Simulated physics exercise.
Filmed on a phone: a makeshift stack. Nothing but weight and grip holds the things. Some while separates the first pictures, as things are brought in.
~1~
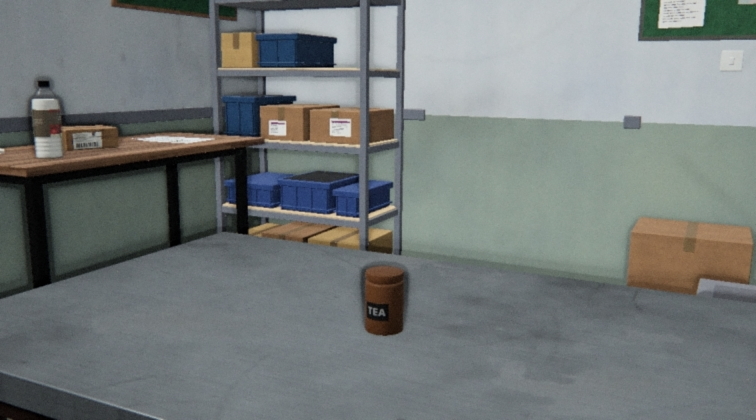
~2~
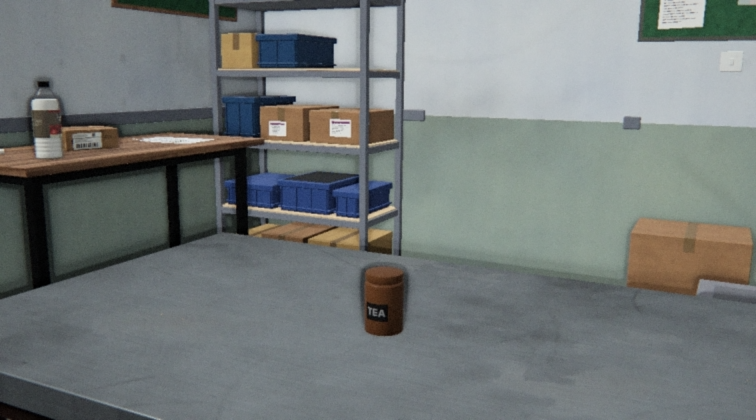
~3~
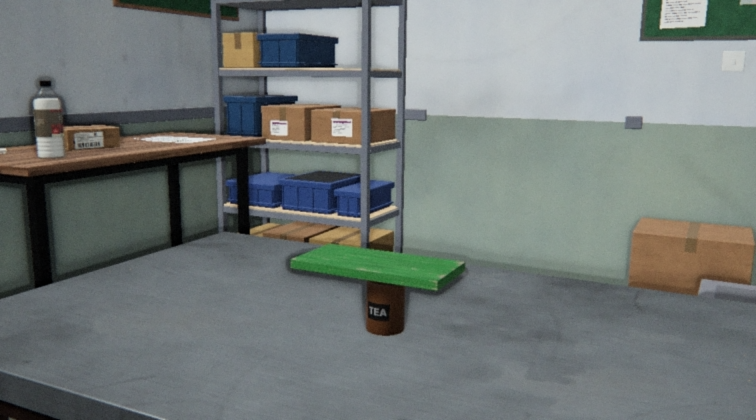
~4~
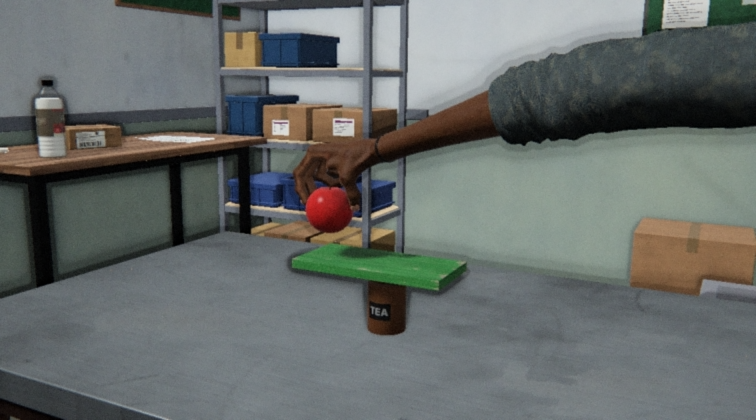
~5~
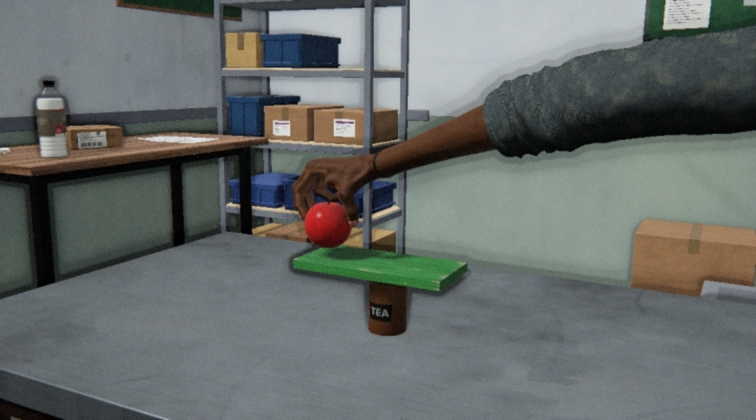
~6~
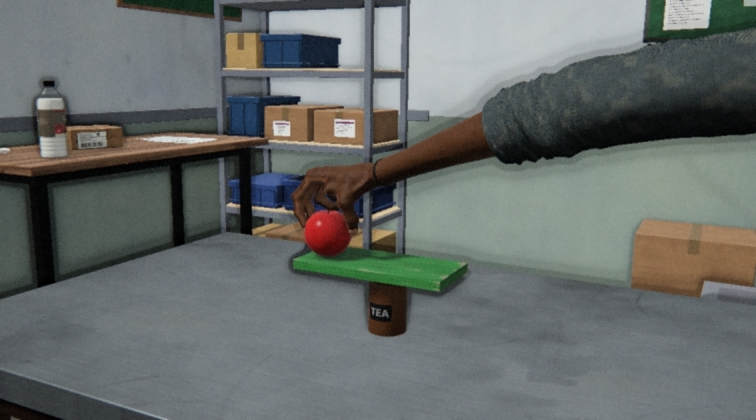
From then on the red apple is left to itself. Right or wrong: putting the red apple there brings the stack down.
Right, the stack comes down.
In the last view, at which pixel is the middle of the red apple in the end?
Around (303, 295).
Then, 0.30 s past the last view, red apple now fallen; green board rocked 48° from its first pose.
Then, 0.40 s past the last view, green board rocked 65° from its first pose.
Then, 0.50 s past the last view, green board rocked 59° from its first pose.
Then, 1.20 s past the last view, green board rocked 51° from its first pose.
Finally, fallen, red apple; down or leaning hard in the stack, green board; brown jar still in place. Final places as the last picture's camera would see them, red apple near (303, 295). The stack comes apart.
